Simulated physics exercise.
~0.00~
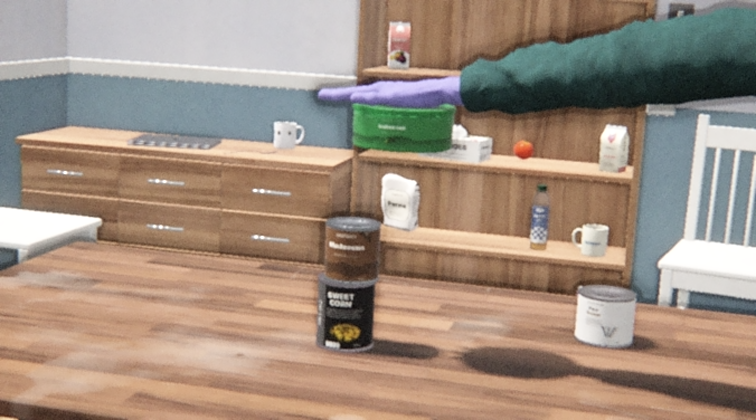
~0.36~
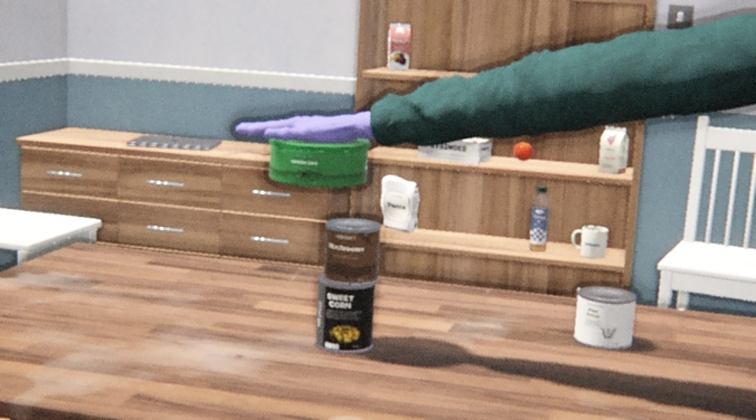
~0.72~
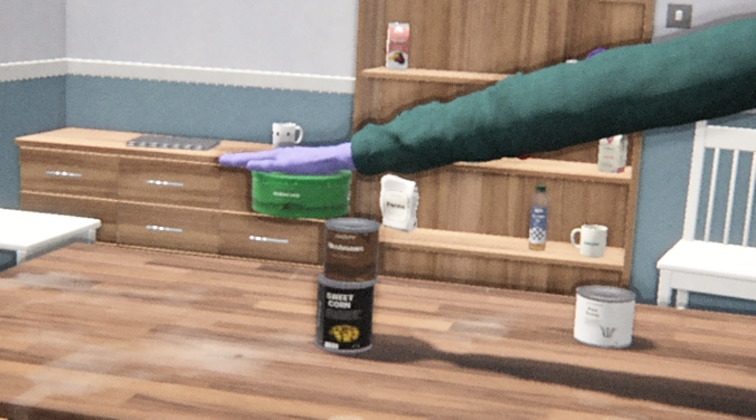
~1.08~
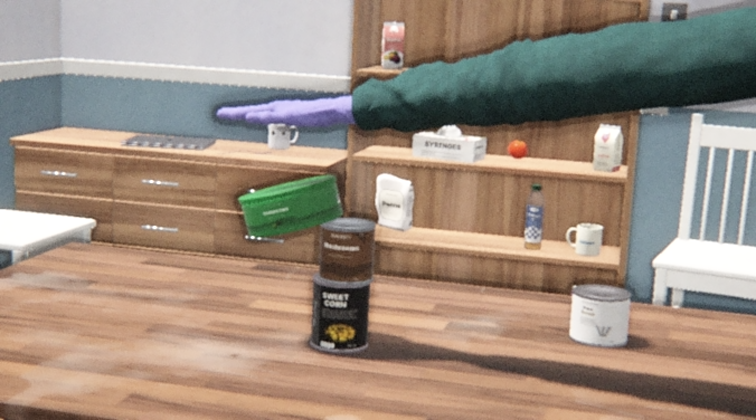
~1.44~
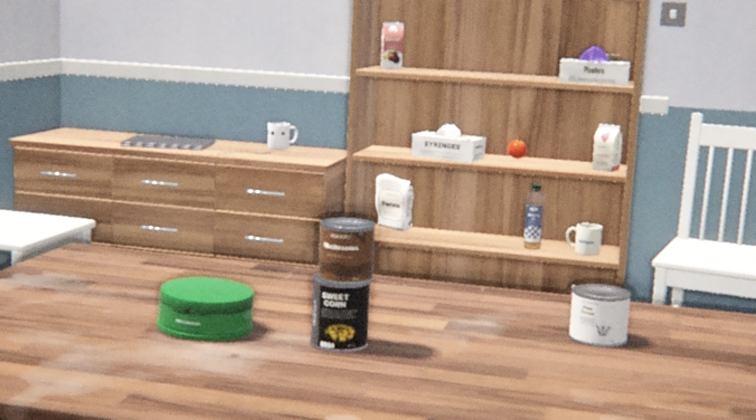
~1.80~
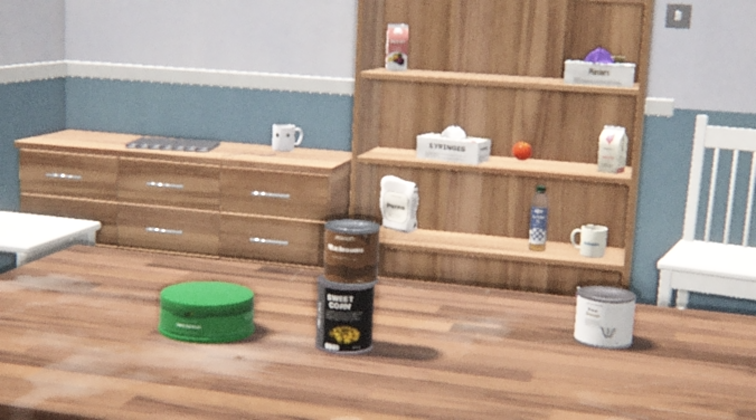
In a room with wooden shelves, a purple-gloved hand releasing a green tub beside stacked cans, the tub dropping onto the table.
